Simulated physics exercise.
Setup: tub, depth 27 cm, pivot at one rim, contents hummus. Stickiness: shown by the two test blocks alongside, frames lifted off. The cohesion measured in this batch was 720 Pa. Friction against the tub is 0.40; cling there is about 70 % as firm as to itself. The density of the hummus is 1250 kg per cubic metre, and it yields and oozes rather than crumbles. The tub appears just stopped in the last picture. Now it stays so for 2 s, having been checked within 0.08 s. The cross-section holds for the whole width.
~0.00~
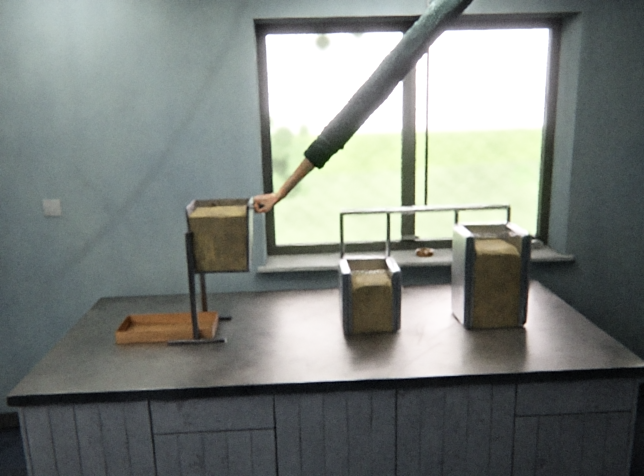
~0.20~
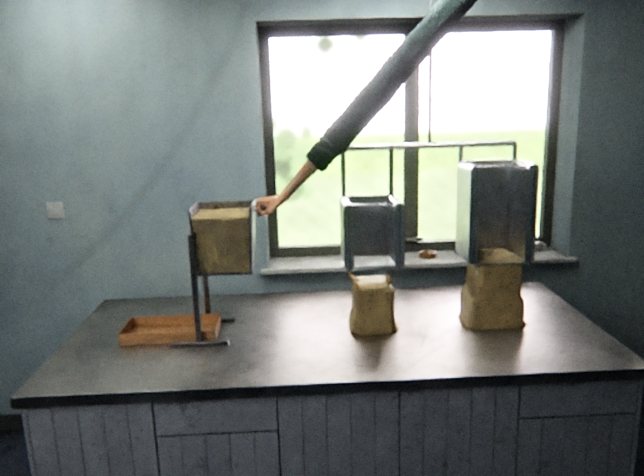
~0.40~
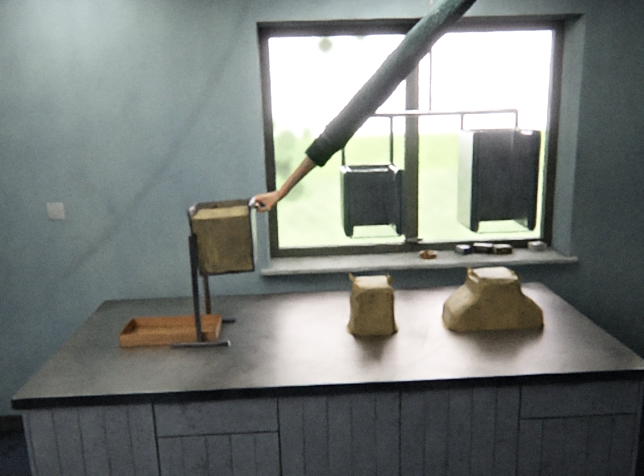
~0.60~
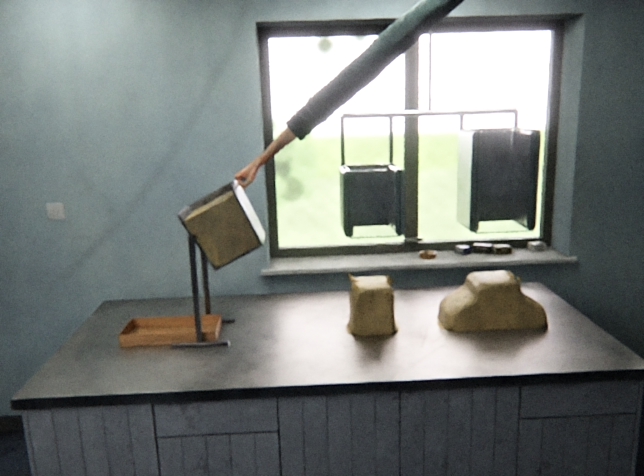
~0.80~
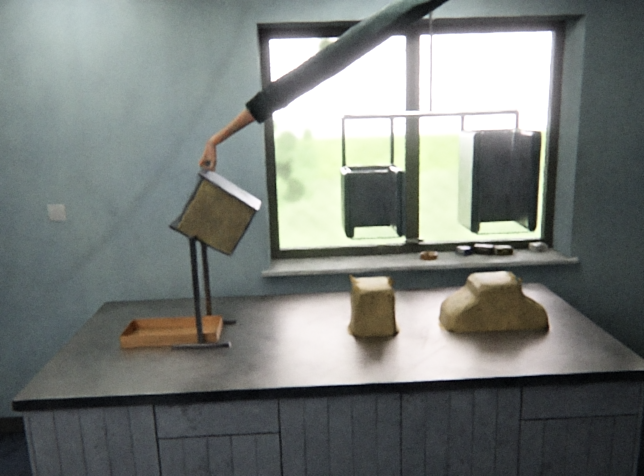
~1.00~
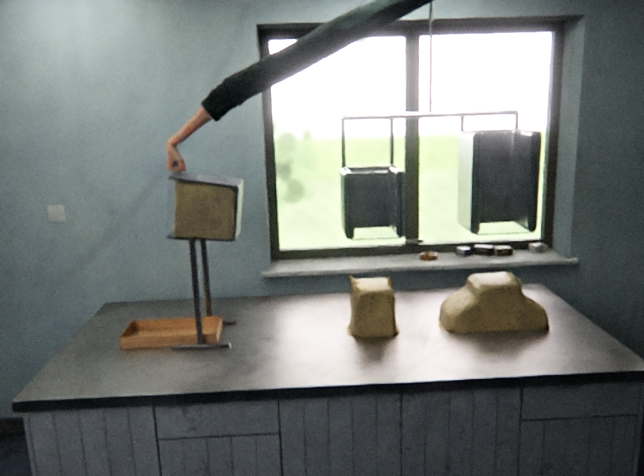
A metal holder lifts off two tan blocks, one slumps, and a hand tilts a tub leftward.
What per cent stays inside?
100 %.
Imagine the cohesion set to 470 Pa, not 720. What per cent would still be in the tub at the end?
The share would be near 70 %.
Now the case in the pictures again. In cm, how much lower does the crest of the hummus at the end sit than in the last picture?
Roughly 1 cm.
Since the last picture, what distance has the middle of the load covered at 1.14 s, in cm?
I'd estimate roughly 1 centimetres.
By 1.14 s, the tub is at 83 degrees and holds 100 %.
By 1.31 s, the tub is at 83 degrees and holds 100 %.
By 1.48 s, the tub is at 83 degrees and holds 100 %.
By 1.65 s, the tub is at 83 degrees and holds 100 %.
By 3.00 s, at the end, the tub is at 83 degrees and holds 100 %.
